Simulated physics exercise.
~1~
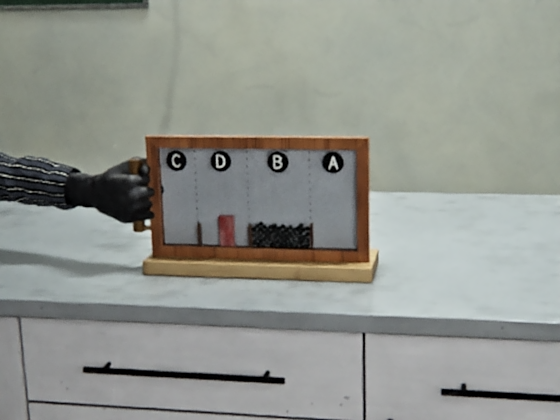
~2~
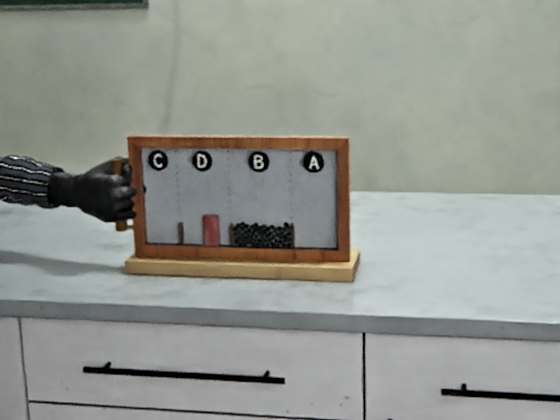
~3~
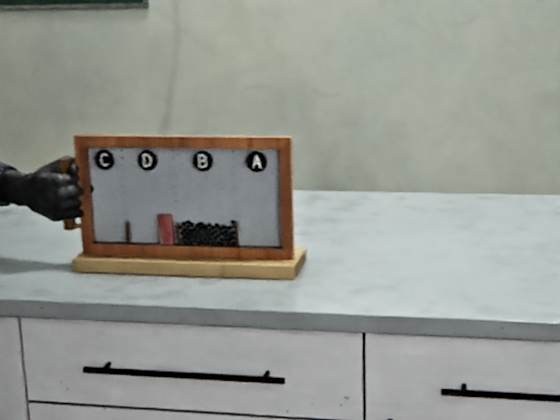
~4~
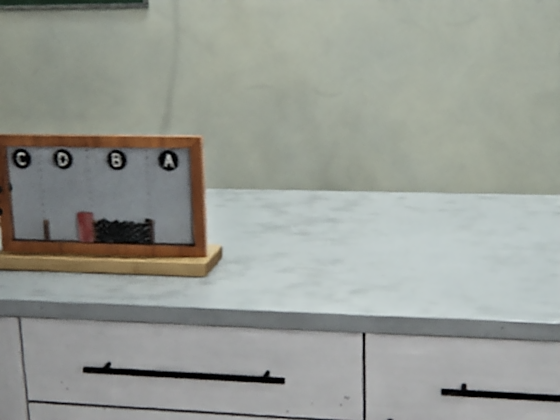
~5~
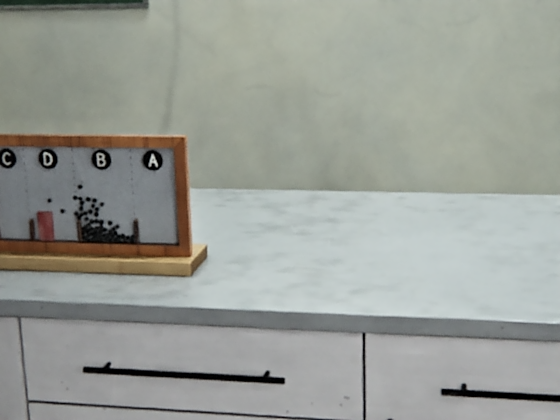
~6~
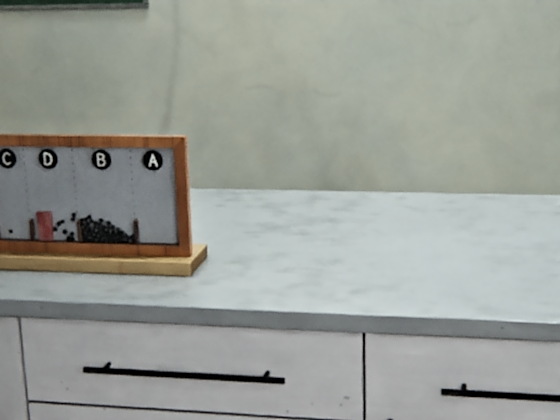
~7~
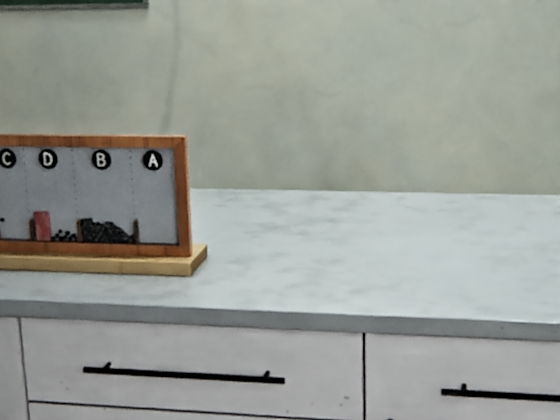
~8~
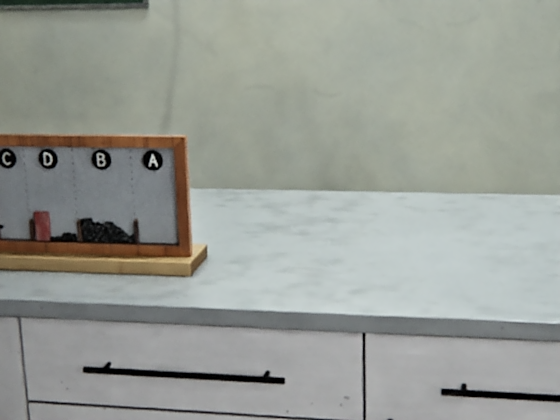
On a grey counter, a gloved hand slides a bead-filled case left until it stops, scattering some black beads left toward D.
